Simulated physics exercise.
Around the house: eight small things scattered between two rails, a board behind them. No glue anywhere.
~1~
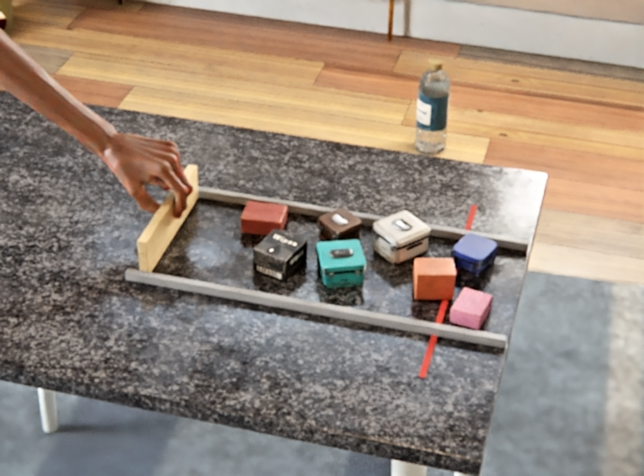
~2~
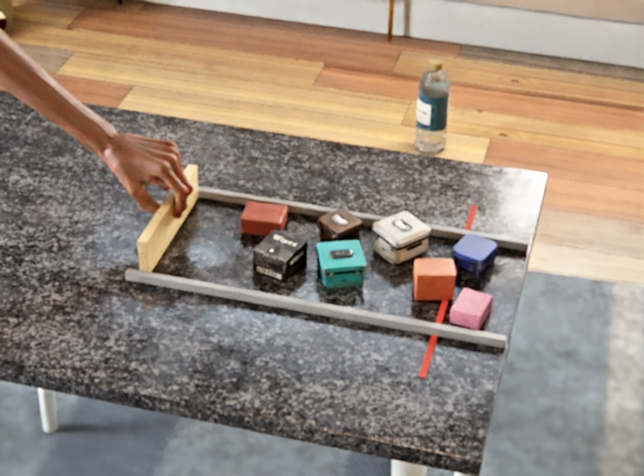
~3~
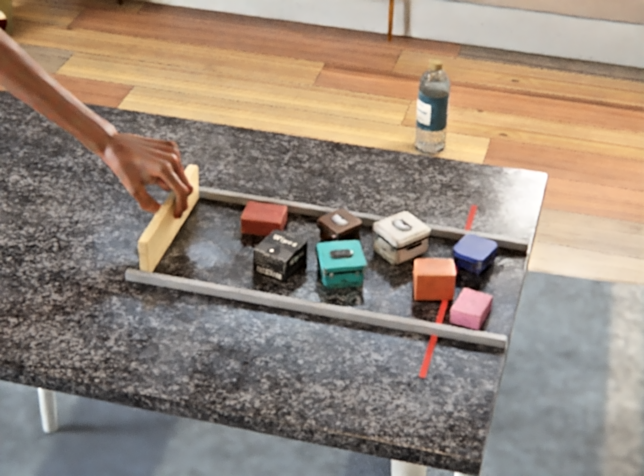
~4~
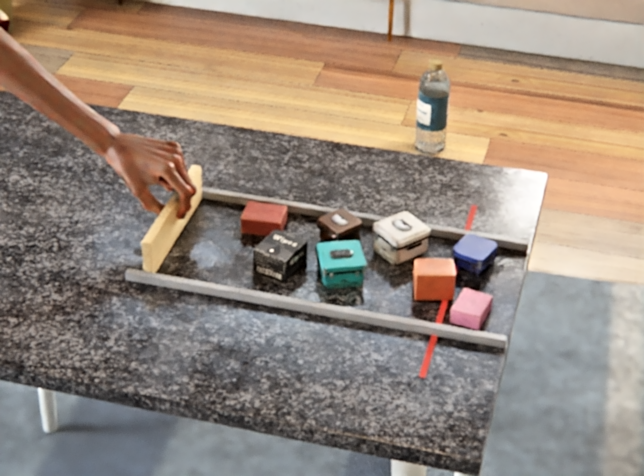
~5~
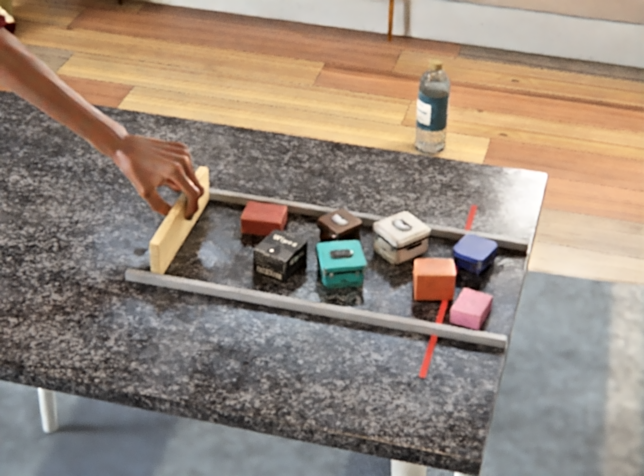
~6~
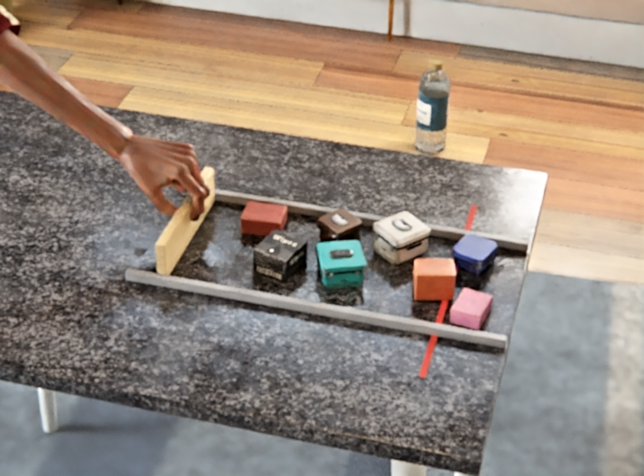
At the start, a hand holds a pale board upright between two rails on a dark speckled table, behind eight small boxes and blocks, some near a red tape line. The hand then slides the board a short way right, toward the objects, which stay still.
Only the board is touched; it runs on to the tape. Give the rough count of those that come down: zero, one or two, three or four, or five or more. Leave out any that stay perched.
In the end the number that fall off is three or four.
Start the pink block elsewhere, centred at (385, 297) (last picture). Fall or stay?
From there it survives.
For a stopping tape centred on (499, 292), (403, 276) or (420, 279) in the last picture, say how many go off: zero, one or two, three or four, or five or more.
The falls would be five or more; one to two; 1 or 2.
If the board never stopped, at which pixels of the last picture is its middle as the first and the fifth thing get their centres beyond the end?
Its middle is around (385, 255) and later (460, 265).
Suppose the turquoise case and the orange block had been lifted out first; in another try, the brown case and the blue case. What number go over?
2 in the first case, 1 in the second.
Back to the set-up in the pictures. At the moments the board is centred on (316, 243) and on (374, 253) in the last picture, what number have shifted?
First 5, then 8.
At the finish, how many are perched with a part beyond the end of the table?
3 of them.
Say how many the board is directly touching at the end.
In contact: 2.
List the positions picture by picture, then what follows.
The first picture shows pink block (472, 309); blue case (474, 256); orange block (434, 279); board (169, 218); tape (451, 284).
The second picture shows blue case (474, 256); white case (401, 238).
The third picture shows orange block (434, 280); turquoise case (341, 264).
The fourth picture shows pink block (471, 309); black box (280, 255).
The fifth picture shows blue case (474, 256); red block (264, 219).
The sixth picture shows pink block (471, 309); blue case (474, 256); orange block (434, 280); board (187, 221); tape (451, 284).
Soon after, none off yet; pink block at rest near (471, 309); blue case at rest near (474, 256); orange block at rest near (434, 280).
At rest, the number that fall off is three or four; fallen, white case, orange block and blue case.
